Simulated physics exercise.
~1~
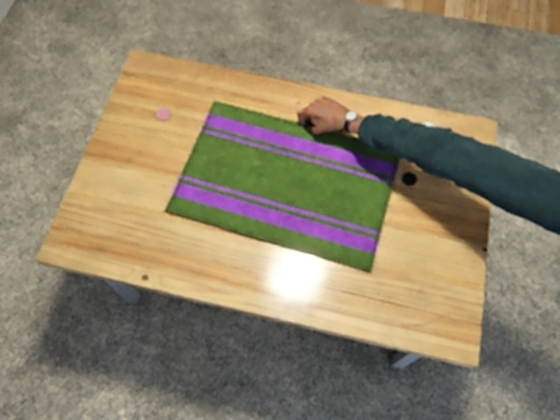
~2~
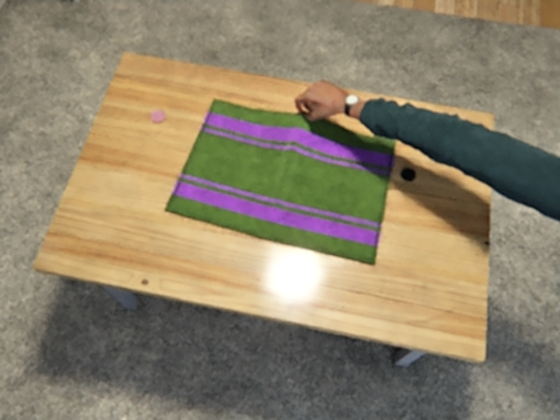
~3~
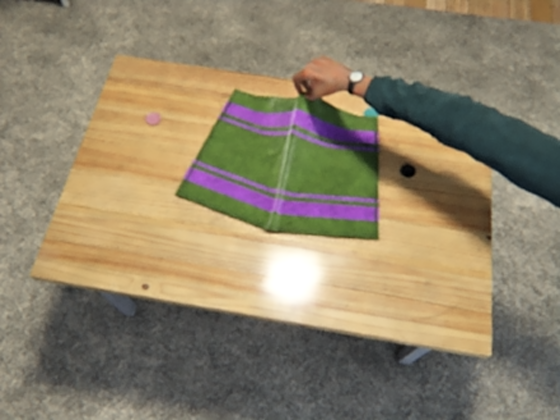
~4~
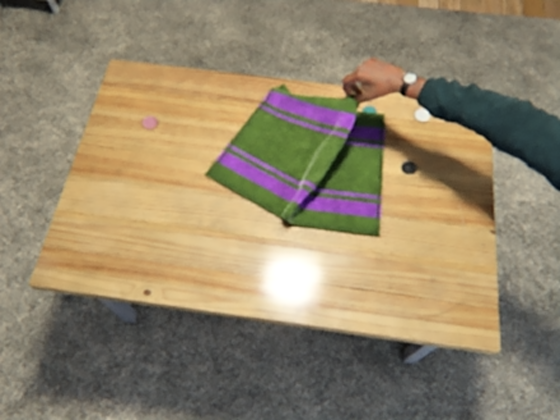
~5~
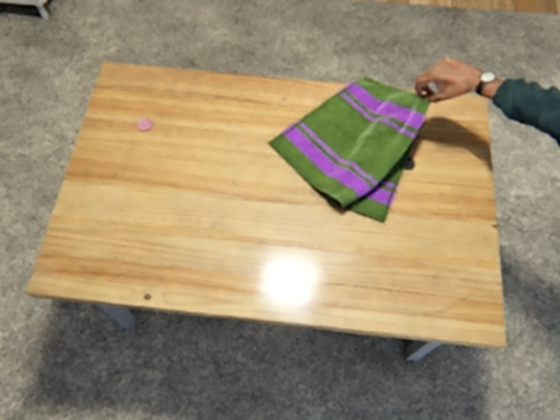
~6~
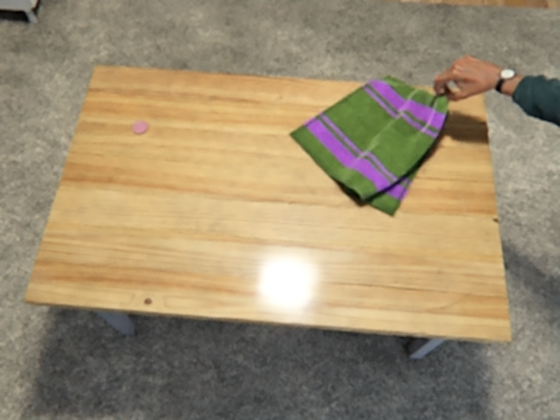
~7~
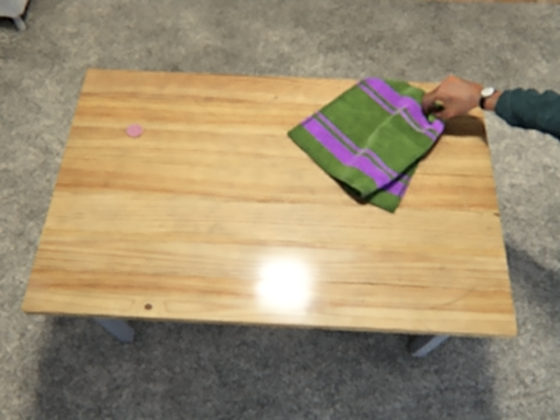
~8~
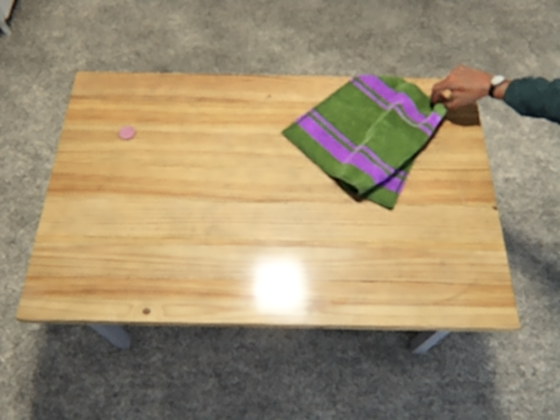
Green and purple striped hand towel being pinched and dragged rightward by a hand, ending folded over small caps beside the table's edge.
